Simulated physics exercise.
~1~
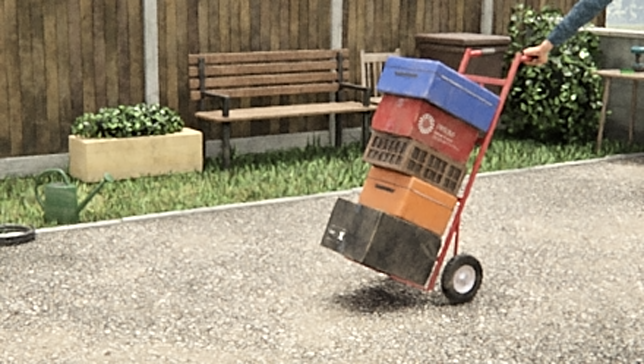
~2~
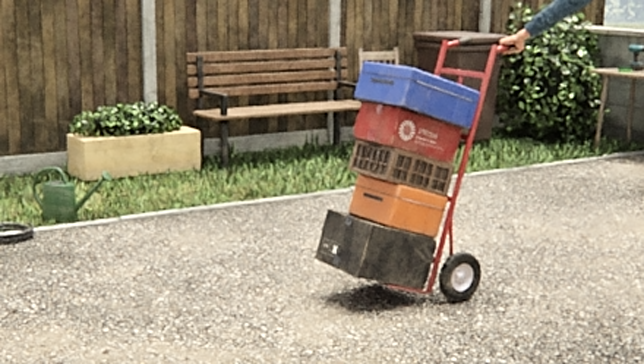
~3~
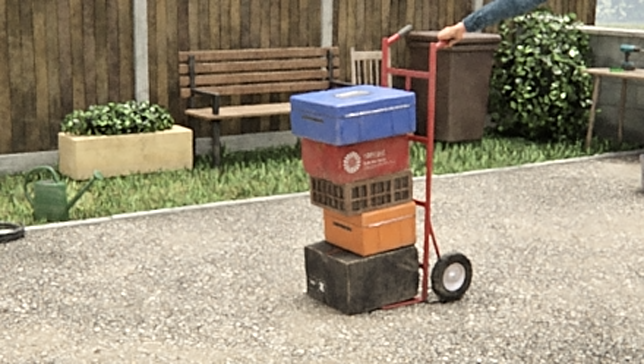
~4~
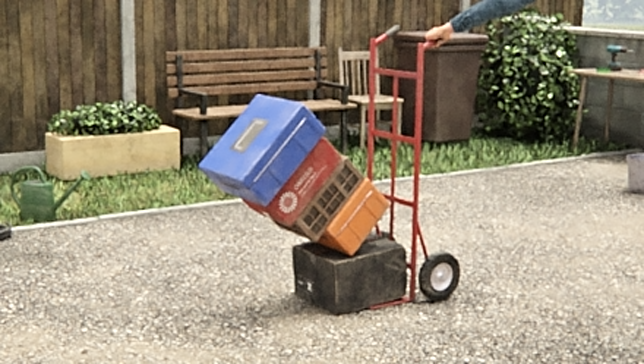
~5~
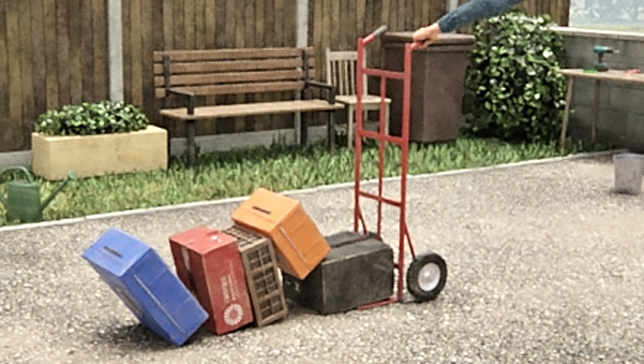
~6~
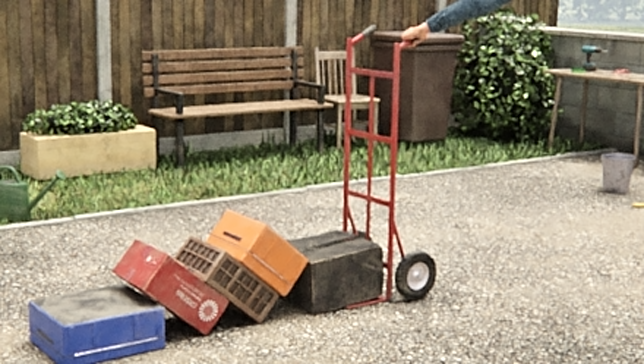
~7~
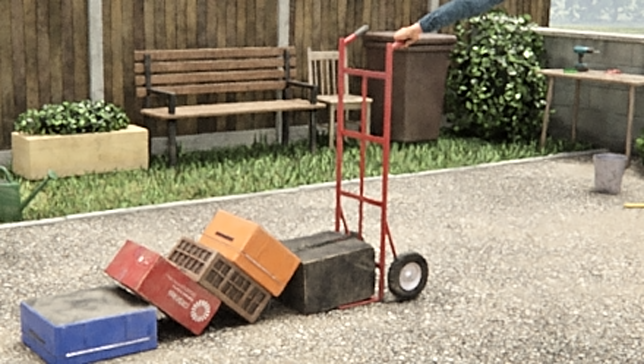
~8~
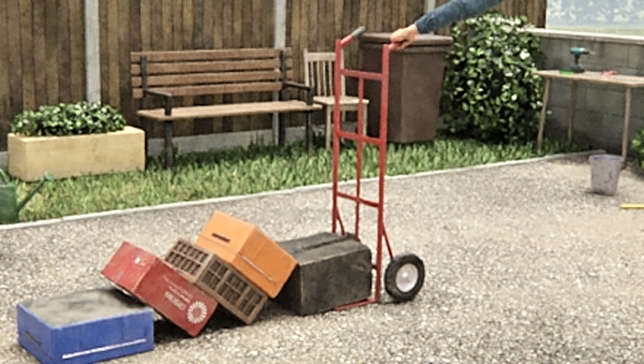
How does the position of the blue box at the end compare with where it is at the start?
At the start the blue box sits on top of the stack on the handcart. At the end it lies on the ground at the far left of the spilled boxes.
